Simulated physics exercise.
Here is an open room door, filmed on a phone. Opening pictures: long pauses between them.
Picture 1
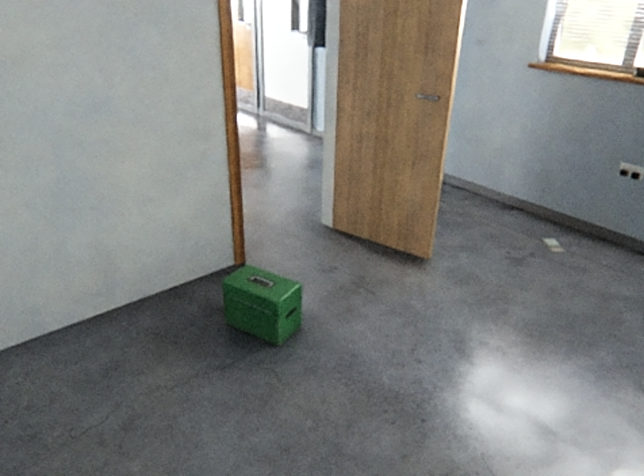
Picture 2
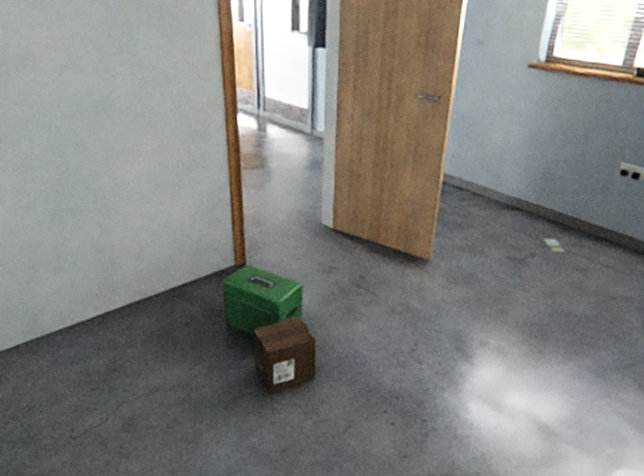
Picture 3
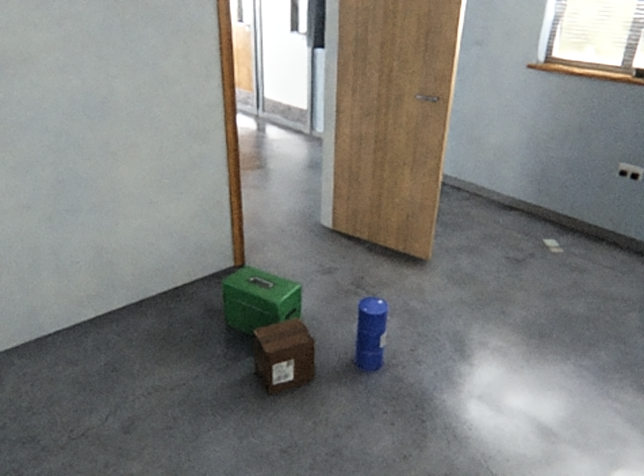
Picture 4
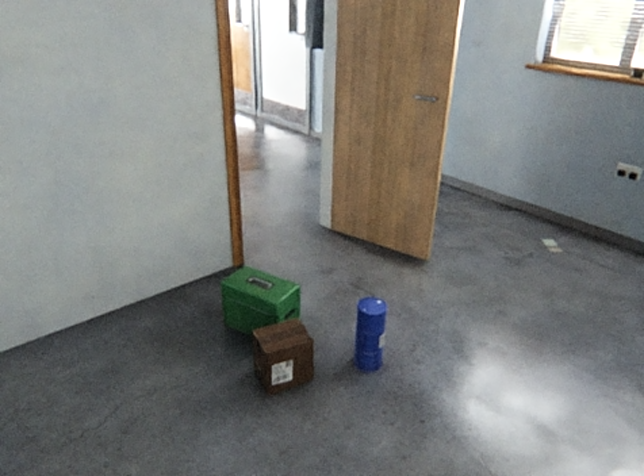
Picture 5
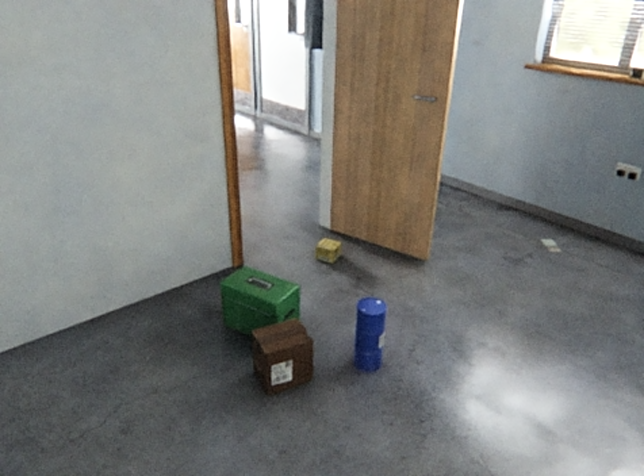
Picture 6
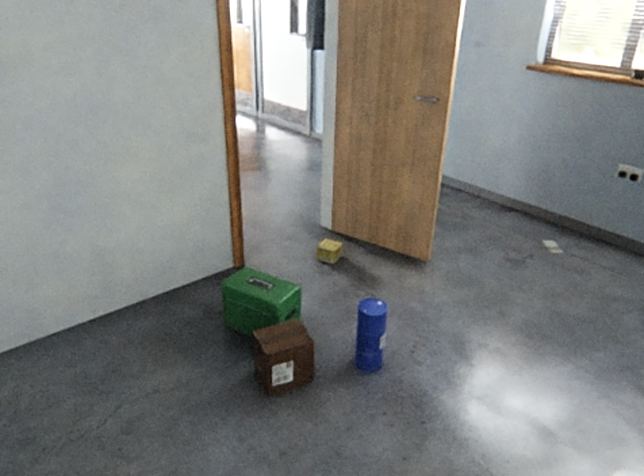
A wide-open wooden door stands still in a room with a smooth grey floor, seen from slightly above by a steady camera, with a window at the upper right. A green toolbox sits near the door frame on the left, and a brown parcel appears in front of it. A blue canister then appears to the parcel's right, followed by a small yellow box near the door's foot, each staying still.
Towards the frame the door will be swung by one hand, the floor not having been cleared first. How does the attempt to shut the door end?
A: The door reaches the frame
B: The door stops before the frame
Option A: The door reaches the frame.
Then, 1.20 s on from there, door 54° open; yellow box shifted a little near (324, 252).
Then, 1.70 s on from there, door 24° open; yellow box shifted well along near (295, 249).
In the end, door 0° open; moved from the start, yellow box; the other 3 unmoved. At the end, from the last picture's camera, yellow box near (273, 239).
